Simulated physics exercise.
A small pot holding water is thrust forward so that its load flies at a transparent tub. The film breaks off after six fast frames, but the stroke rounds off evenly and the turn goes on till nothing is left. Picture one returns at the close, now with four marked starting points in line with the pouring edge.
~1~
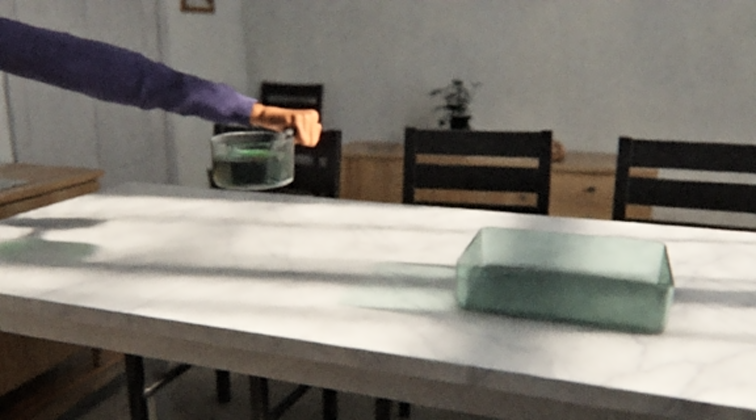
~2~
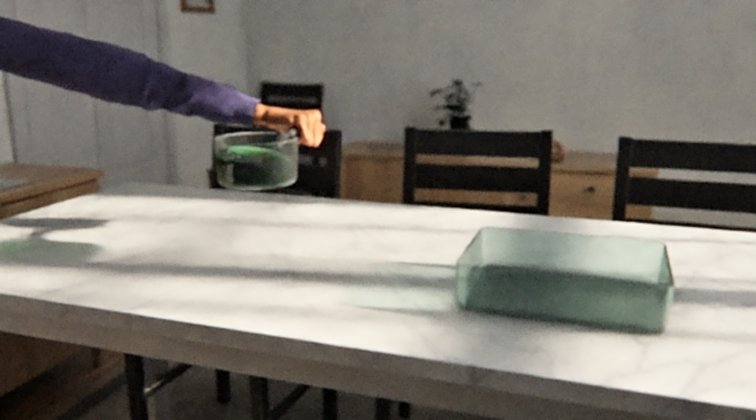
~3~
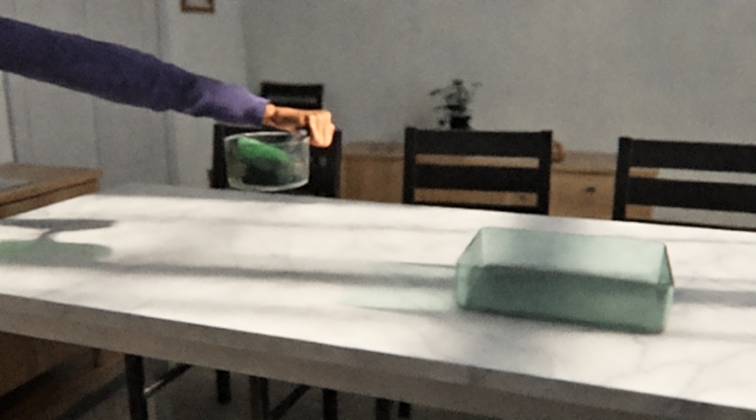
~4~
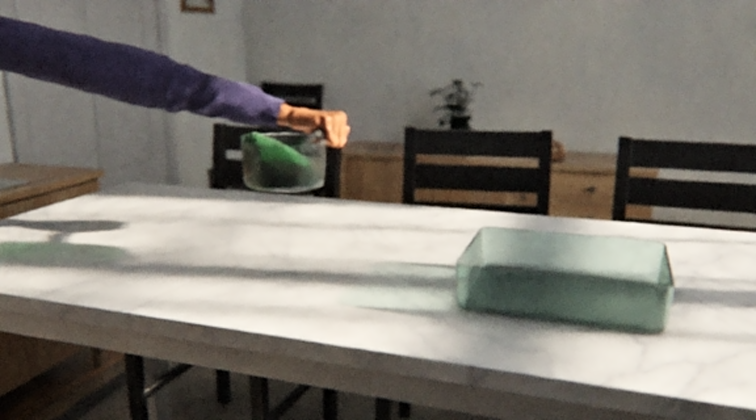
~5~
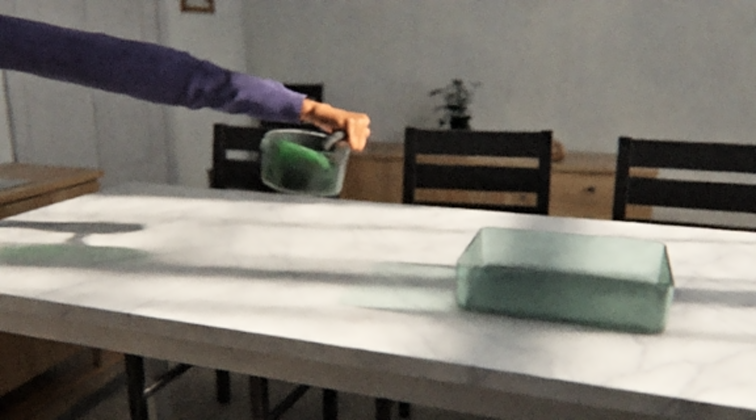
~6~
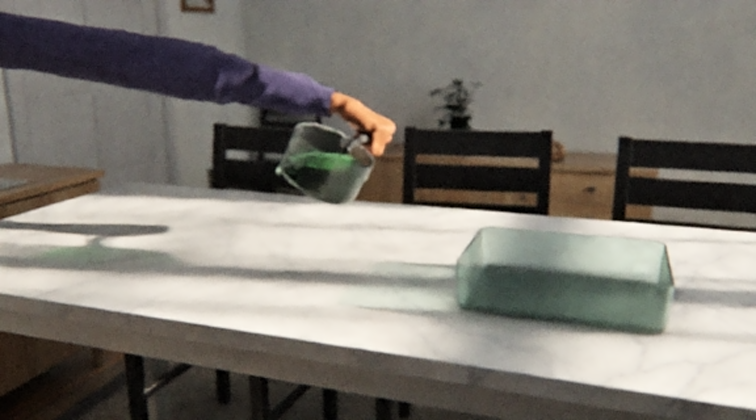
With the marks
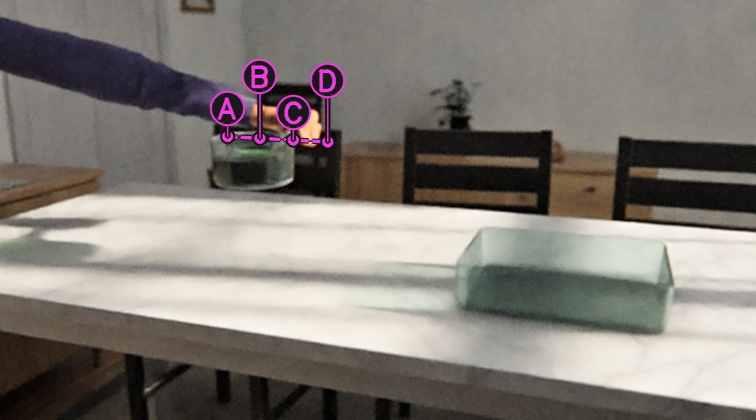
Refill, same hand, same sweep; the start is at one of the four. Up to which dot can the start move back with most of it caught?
Place D just does it.
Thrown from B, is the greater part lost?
Yes.
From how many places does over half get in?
One of them.
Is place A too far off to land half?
Yes.
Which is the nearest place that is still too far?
That is place C.
On the marked copy, A at (227, 136); B at (259, 138); C at (293, 140); D at (327, 142).
For place A, about 0 % lands in the tub, 100 % falls short.
For place B, about 0 % lands in the tub, 99 % falls short.
For place C, about 31 % lands in the tub, 64 % falls short and 5 % goes beside or beyond.
For place D, about 66 % lands in the tub, 20 % falls short and 14 % goes beside or beyond.
